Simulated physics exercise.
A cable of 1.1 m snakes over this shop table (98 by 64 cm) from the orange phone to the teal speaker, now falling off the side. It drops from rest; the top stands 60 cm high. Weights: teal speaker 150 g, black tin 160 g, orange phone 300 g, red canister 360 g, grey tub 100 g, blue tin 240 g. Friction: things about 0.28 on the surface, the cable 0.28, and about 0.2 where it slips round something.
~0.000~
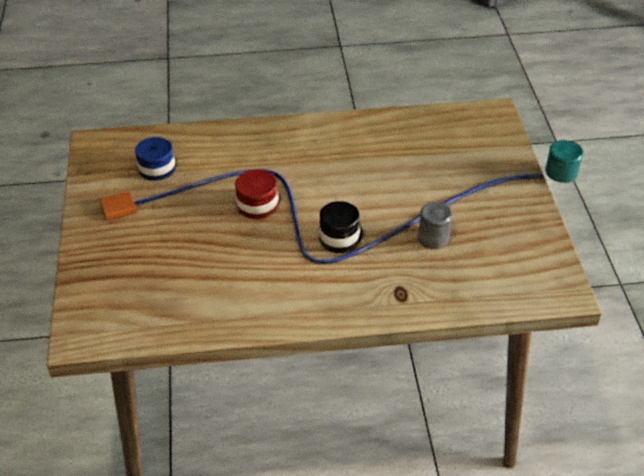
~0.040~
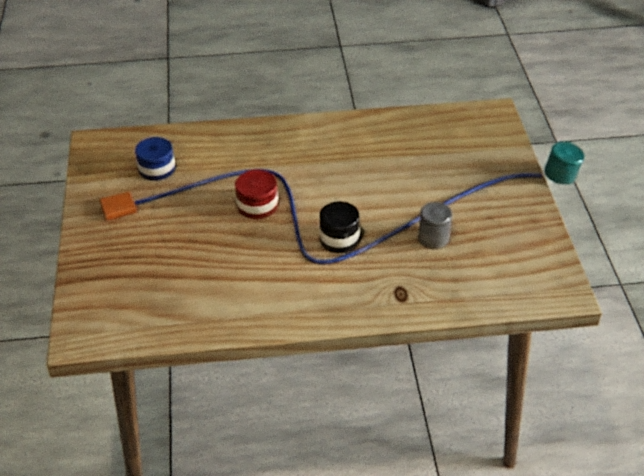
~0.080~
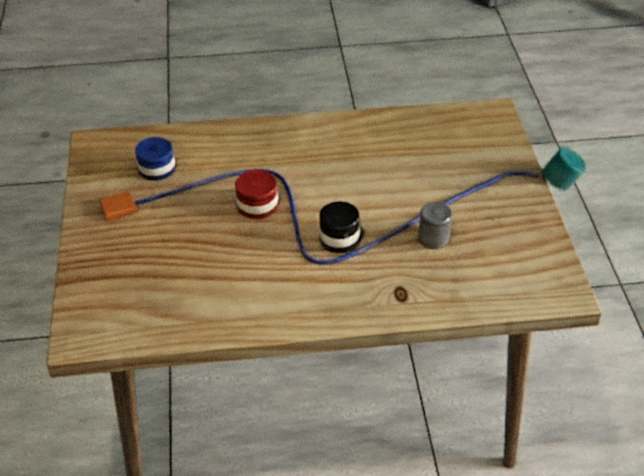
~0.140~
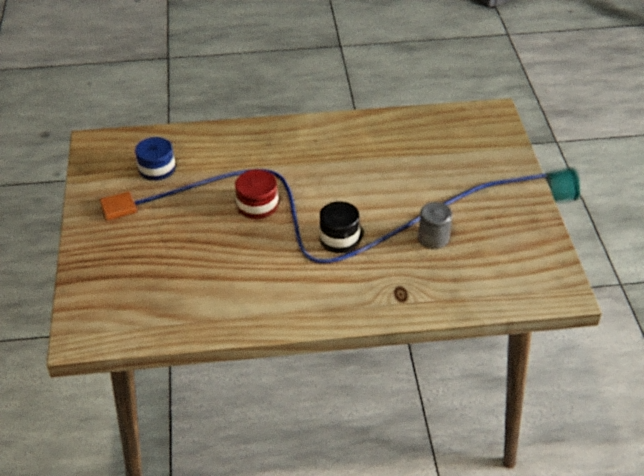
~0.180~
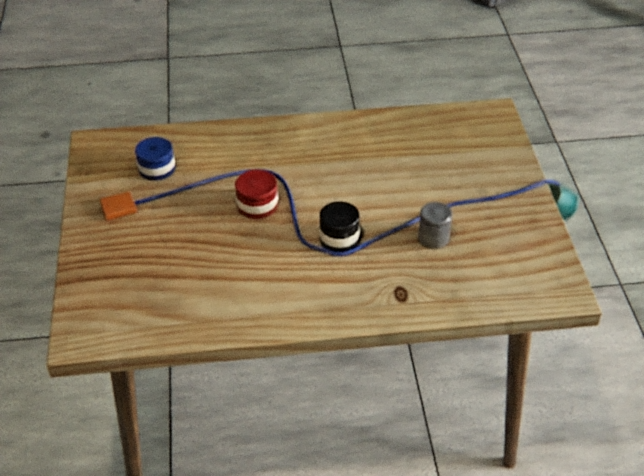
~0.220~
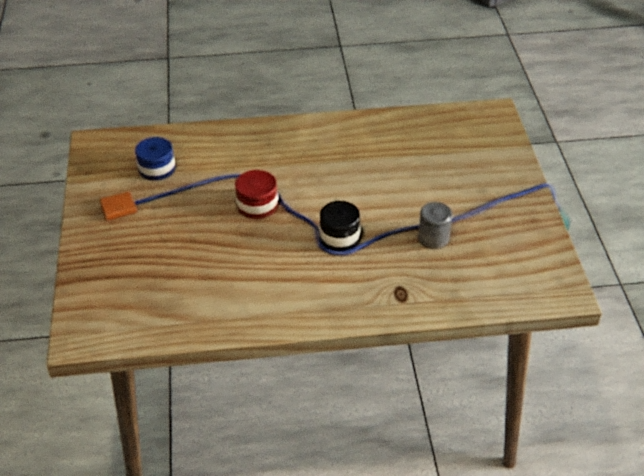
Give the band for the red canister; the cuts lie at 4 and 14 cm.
Result: Red canister stays in the low band.
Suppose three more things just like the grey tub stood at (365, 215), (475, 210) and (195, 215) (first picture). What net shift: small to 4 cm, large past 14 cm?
In turn: Middling, small, small.
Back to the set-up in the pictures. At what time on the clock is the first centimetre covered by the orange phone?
About: Orange phone 0.36 s.
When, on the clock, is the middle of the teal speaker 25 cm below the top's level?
That is: 0.36 s.
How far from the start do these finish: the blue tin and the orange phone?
Blue tin 0 cm, orange phone 10 cm.
At 0.5 s, the cable's tail end at (143, 204); red canister 1 cm off its start, black tin 14 cm off its start, teal speaker over the edge.
At 0.7 s, the cable's tail end at (159, 203); red canister 1 cm off its start, black tin 26 cm off its start, teal speaker over the edge.
At 1.0 s, the cable's tail end at (162, 203); red canister 1 cm off its start at (254, 186), black tin 26 cm off its start at (377, 130), teal speaker over the edge.
At 1.2 s, the cable's tail end at (164, 203); red canister 1 cm off its start, black tin 26 cm off its start, orange phone 6 cm off its start.
At 2.4 s, the cable's tail end at (185, 200); red canister 1 cm off its start at (254, 186), black tin 26 cm off its start at (377, 130), orange phone 10 cm off its start at (167, 198), teal speaker over the edge.
